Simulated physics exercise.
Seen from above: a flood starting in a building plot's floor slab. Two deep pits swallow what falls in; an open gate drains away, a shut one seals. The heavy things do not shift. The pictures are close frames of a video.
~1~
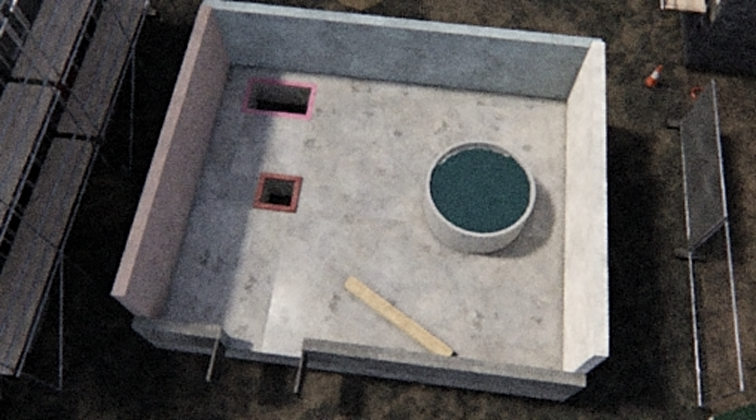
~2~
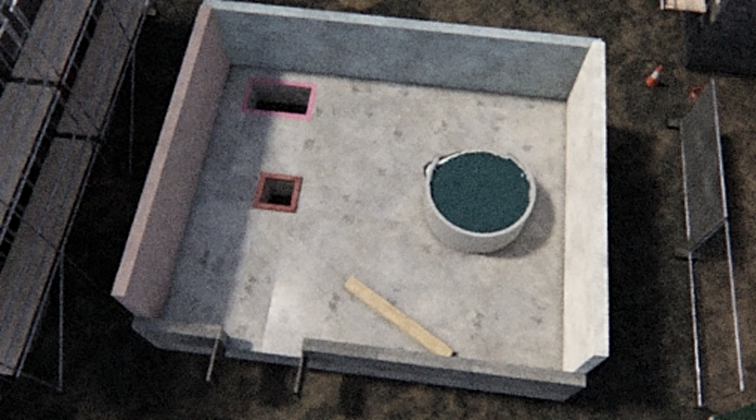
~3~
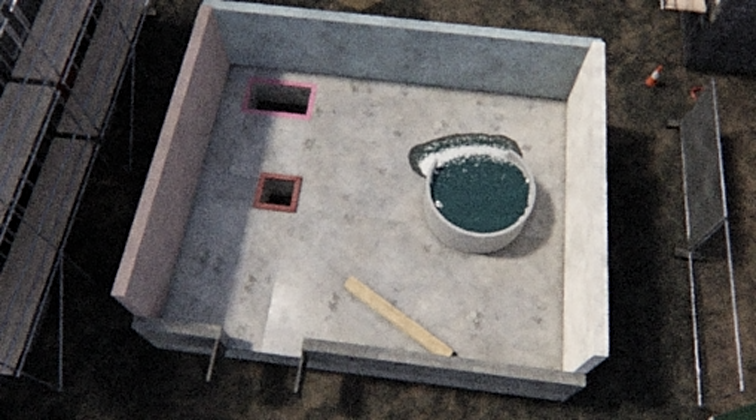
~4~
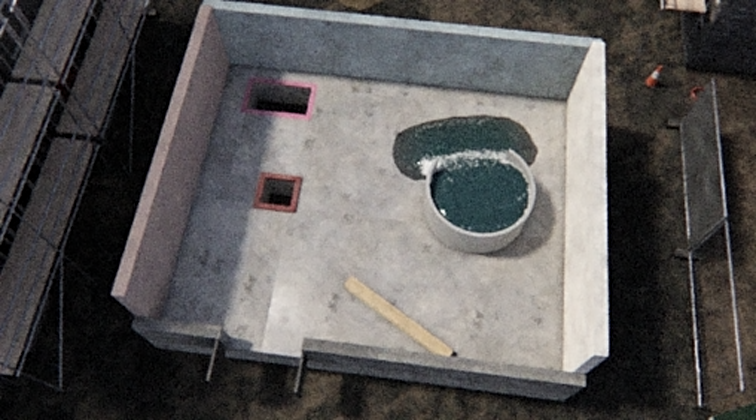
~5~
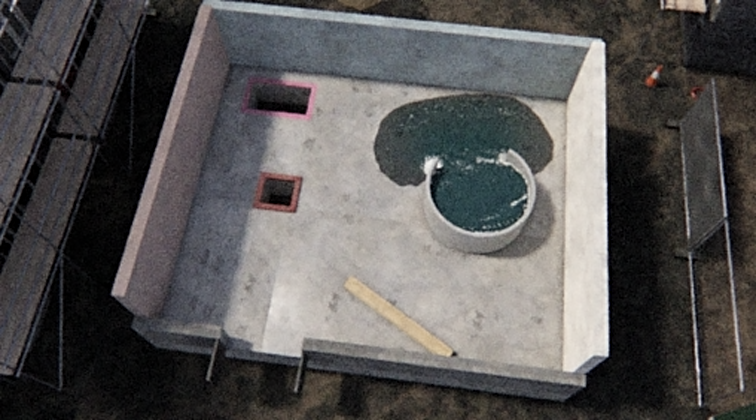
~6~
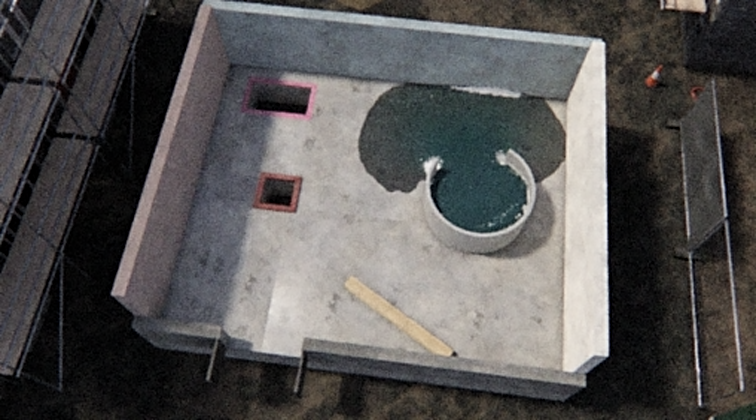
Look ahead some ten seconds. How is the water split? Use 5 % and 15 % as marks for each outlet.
The gate takes under 5 %; the red pit takes under 5 %; the pink pit takes over 15 %.
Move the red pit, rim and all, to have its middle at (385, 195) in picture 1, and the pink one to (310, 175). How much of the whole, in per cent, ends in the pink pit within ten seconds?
Per cent: Pink 10.
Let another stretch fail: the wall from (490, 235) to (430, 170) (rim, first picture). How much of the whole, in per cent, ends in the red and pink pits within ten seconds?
Roughly, in per cent: Red 6, pink 14.
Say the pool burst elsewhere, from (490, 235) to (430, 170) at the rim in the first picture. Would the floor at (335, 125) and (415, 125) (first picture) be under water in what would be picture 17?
In that order: Not flooded, not flooded.
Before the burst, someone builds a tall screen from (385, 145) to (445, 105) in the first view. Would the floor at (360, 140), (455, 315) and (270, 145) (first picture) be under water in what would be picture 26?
In that order: Awash, clear, flooded.
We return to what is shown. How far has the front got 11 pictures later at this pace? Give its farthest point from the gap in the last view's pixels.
At about (231, 64).
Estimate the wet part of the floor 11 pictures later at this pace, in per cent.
Near 25 in a hundred.
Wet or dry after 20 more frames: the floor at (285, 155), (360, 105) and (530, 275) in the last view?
One after the other: Under water, awash, covered.
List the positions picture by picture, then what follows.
The first picture shows still water in the round tank at (480, 188).
In the second picture, the front is at a hidden place, out from the gap on the round tank's far side.
In the third picture, the front is at (414, 151), out from the gap on the round tank's far side.
In the fourth picture, water pours out on the round tank's far side and has run to (400, 138).
In the fifth picture, the front is at (528, 111), out from the gap on the round tank's far side.
In the sixth picture, the front is at (391, 92), out from the gap on the round tank's far side.
A moment on, water covers 25 % of the floor; the gate 0 %, the red pit 0 %, the pink pit 0 %.
Next, water covers 25 % of the floor; the gate 0 %, the red pit 0 %, the pink pit 3 %.
Then, water covers 40 % of the floor; the gate 0 %, the red pit 0 %, the pink pit 14 %.
Later, water covers 65 % of the floor; the gate 0 %, the red pit 0 %, the pink pit 23 %.
In the end, water covers 95 % of the floor; the gate 1 %, the red pit 0 %, the pink pit 31 %.
